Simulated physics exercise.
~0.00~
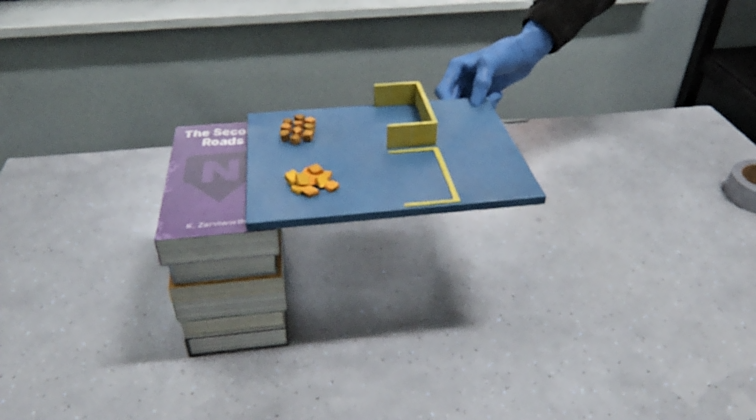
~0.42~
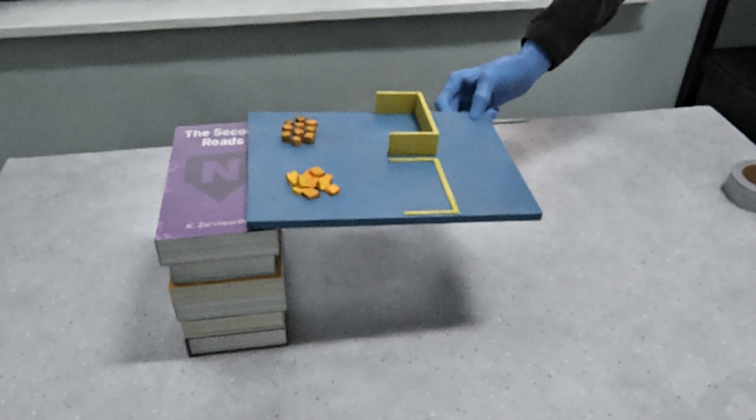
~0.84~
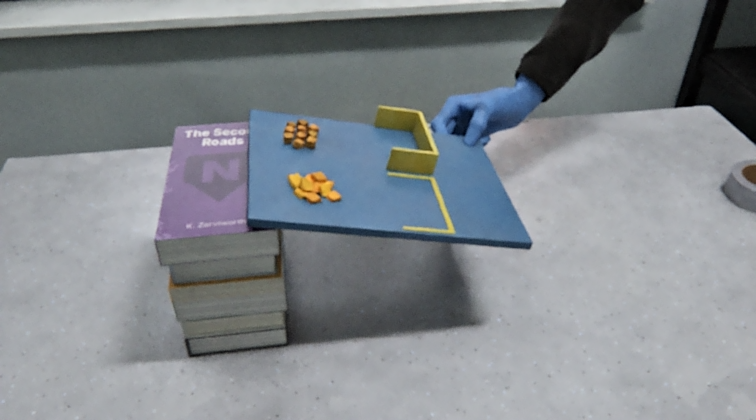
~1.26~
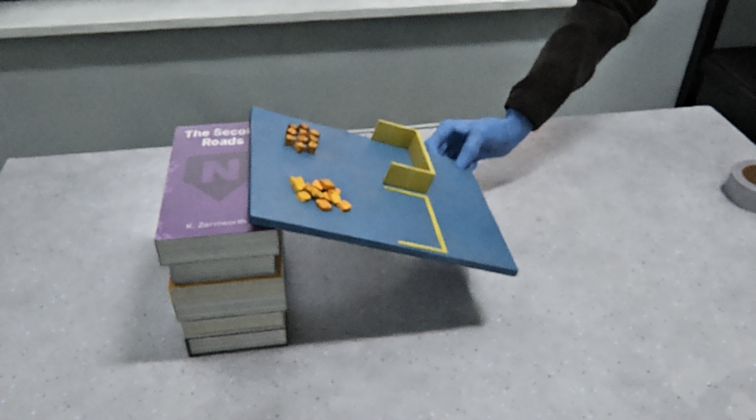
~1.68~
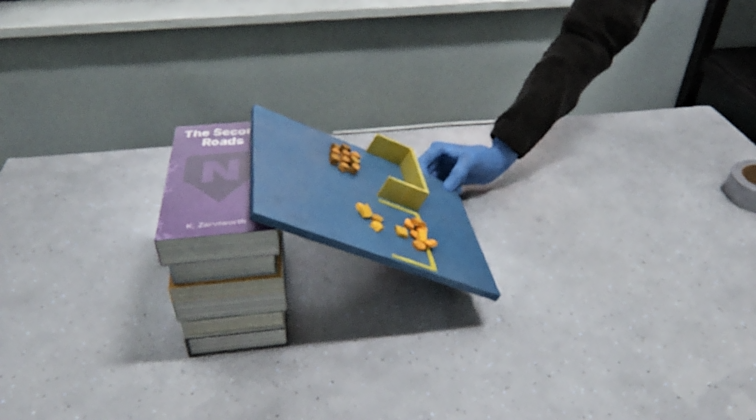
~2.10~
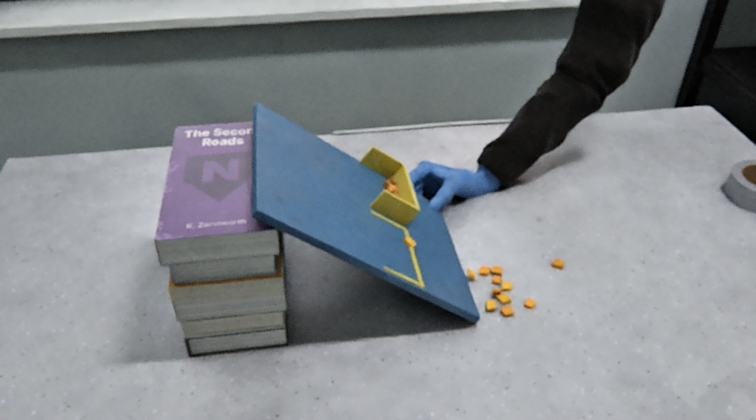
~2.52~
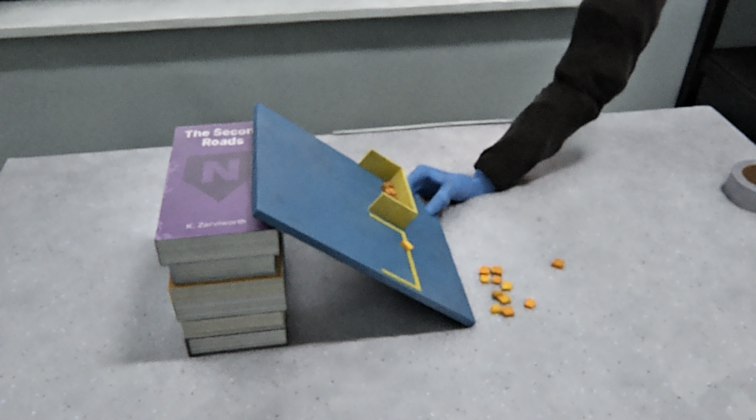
Gloved hand lowering a blue board's right end, orange pieces sliding, front pile mostly spilling onto table, back pile stopping behind yellow barrier.
